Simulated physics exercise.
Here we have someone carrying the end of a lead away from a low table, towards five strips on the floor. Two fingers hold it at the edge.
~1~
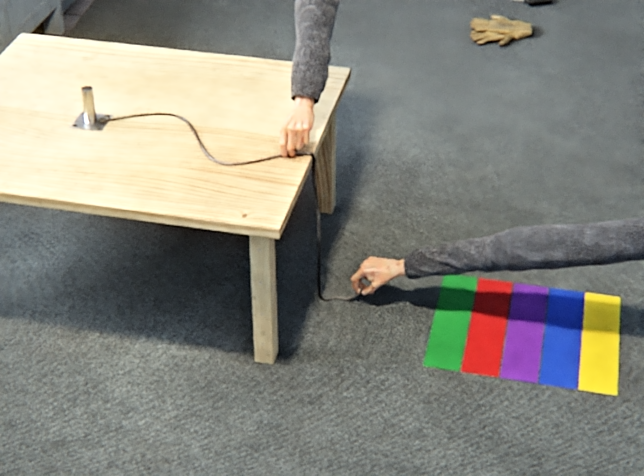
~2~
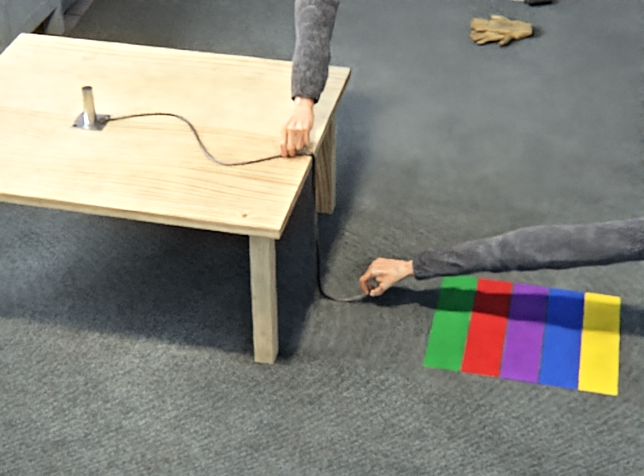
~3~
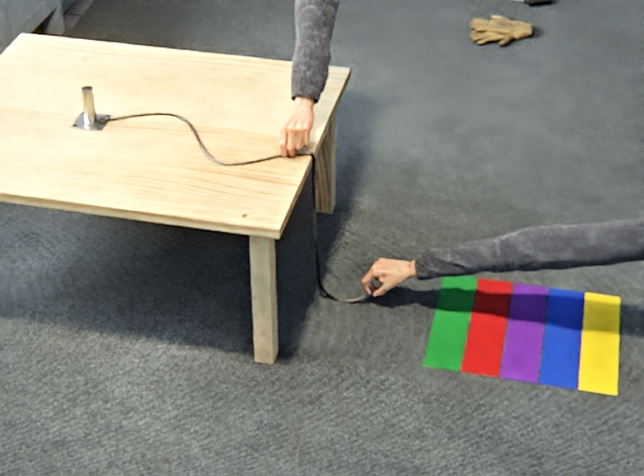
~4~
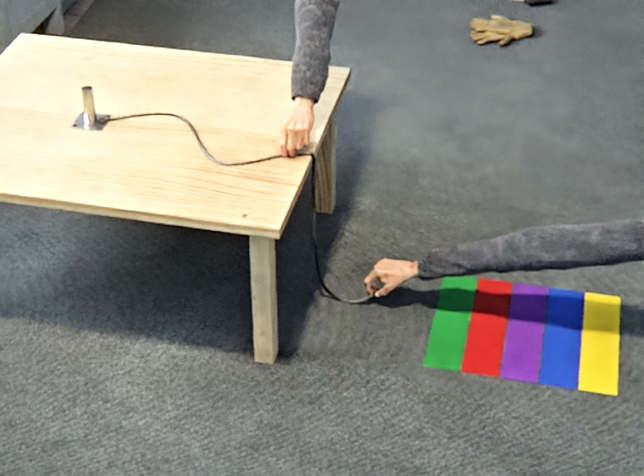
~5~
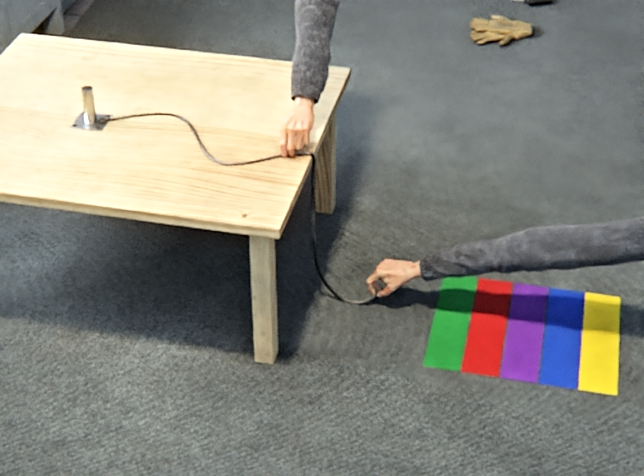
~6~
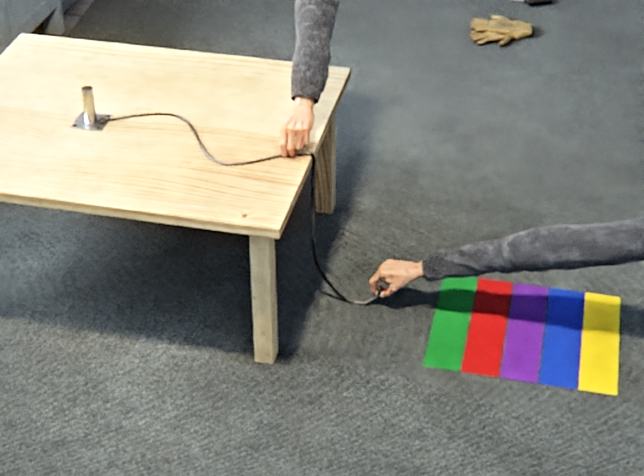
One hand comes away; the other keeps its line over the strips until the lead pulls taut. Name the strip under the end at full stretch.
The purple one.
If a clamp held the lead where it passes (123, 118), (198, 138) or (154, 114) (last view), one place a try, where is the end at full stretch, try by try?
About (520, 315), (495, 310) and (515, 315).
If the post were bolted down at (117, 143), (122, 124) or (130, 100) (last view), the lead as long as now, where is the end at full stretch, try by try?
The places are (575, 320), (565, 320) and (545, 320).
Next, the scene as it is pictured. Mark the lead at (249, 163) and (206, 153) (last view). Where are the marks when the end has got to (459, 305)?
The first at (300, 154), the second at (248, 148).
A little later, end near (459, 305); over green.
Next, end near (503, 311); over red.
When it is tight, end near (528, 315); over purple. It halts on the purple strip.
